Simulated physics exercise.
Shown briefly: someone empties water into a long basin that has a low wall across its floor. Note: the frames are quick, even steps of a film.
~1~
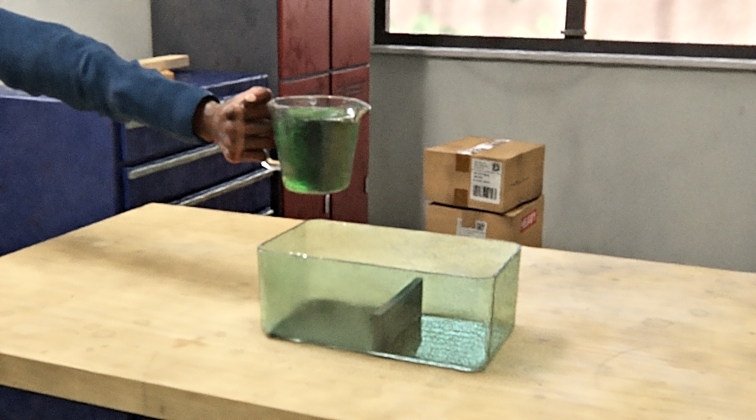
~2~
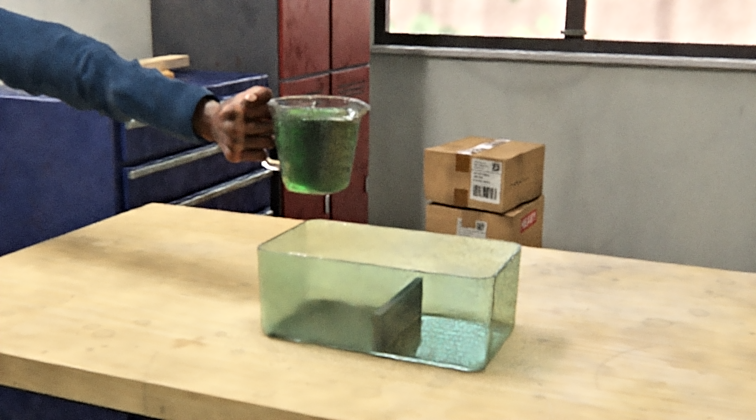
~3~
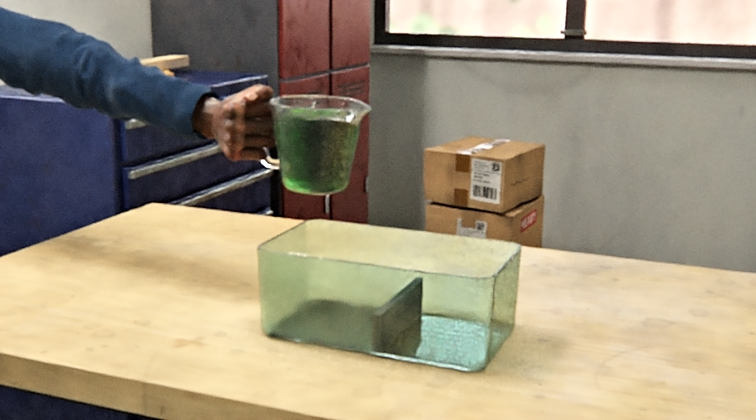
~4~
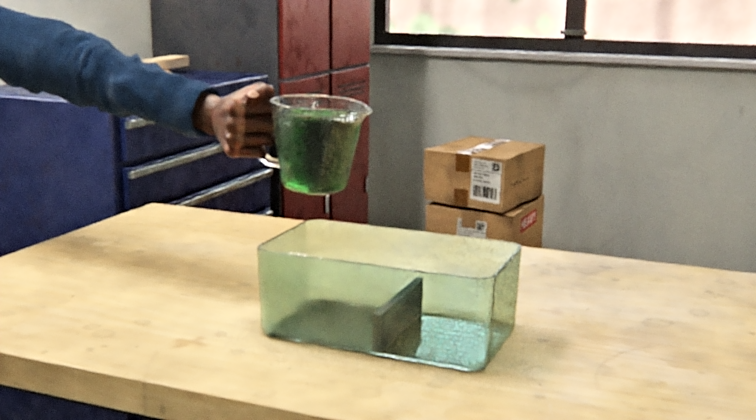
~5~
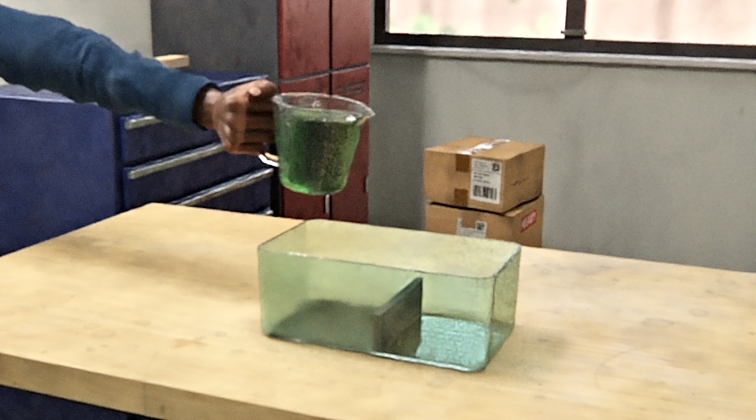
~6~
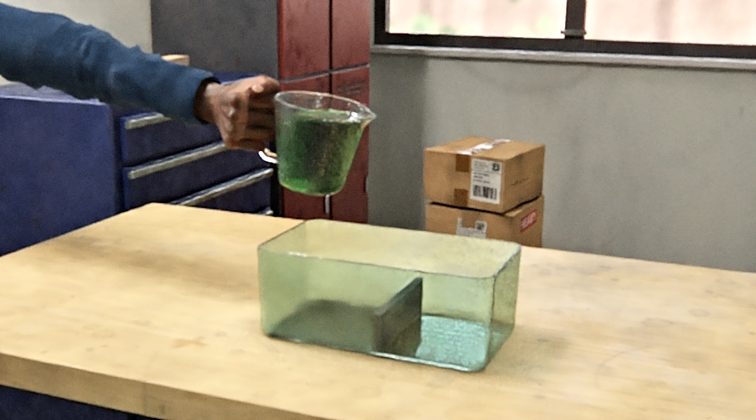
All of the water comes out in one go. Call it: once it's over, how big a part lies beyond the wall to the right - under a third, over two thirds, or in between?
Over two thirds.
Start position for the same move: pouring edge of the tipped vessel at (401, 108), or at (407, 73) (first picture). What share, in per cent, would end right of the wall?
The first start yields 95 per cent, the second 95 per cent.
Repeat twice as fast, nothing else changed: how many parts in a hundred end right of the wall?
I'd estimate some 60 percent.
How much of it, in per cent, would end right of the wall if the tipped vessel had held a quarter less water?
The share comes to roughly 65 per cent.
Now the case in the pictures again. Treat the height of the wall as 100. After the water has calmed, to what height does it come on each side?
The left reaches some 10 %, the right about 50 %.
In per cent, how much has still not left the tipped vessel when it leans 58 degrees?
Some 75 per cent has not yet come out.
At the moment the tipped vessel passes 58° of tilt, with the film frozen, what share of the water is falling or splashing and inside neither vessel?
Somewhere around 15 per cent of it.
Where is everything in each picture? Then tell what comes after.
The first picture shows tilt 0°; pouring edge (369, 107); surface from (281, 113) to (358, 118); the long basin's rim runs from (283, 235) to (508, 263); the wall's top is at (400, 296).
The second picture shows tilt 0°; pouring edge (369, 108); surface from (282, 112) to (358, 118).
The third picture shows tilt 2°; pouring edge (370, 109); surface from (282, 112) to (358, 118).
The fourth picture shows tilt 3°; pouring edge (371, 111); surface from (283, 112) to (360, 119).
The fifth picture shows tilt 6°; pouring edge (373, 114); surface from (284, 113) to (362, 120).
The sixth picture shows tilt 10°; pouring edge (375, 118); surface from (286, 113) to (366, 120).
A moment on, the tilt is 58° and 75 per cent is still to pour, 0 is left of the wall and 8 right of it.
Next, the tilt is 92° and 19 per cent is still to pour, 6 is left of the wall and 61 right of it.
Then the tilt is 103° and 0 per cent is still to pour, 25 is left of the wall and 74 right of it.
Later the tilt is 103° and 0 per cent is still to pour, 25 is left of the wall and 74 right of it.
Finally, 25 per cent lies left of the wall, 74 right of it and 1 outside.
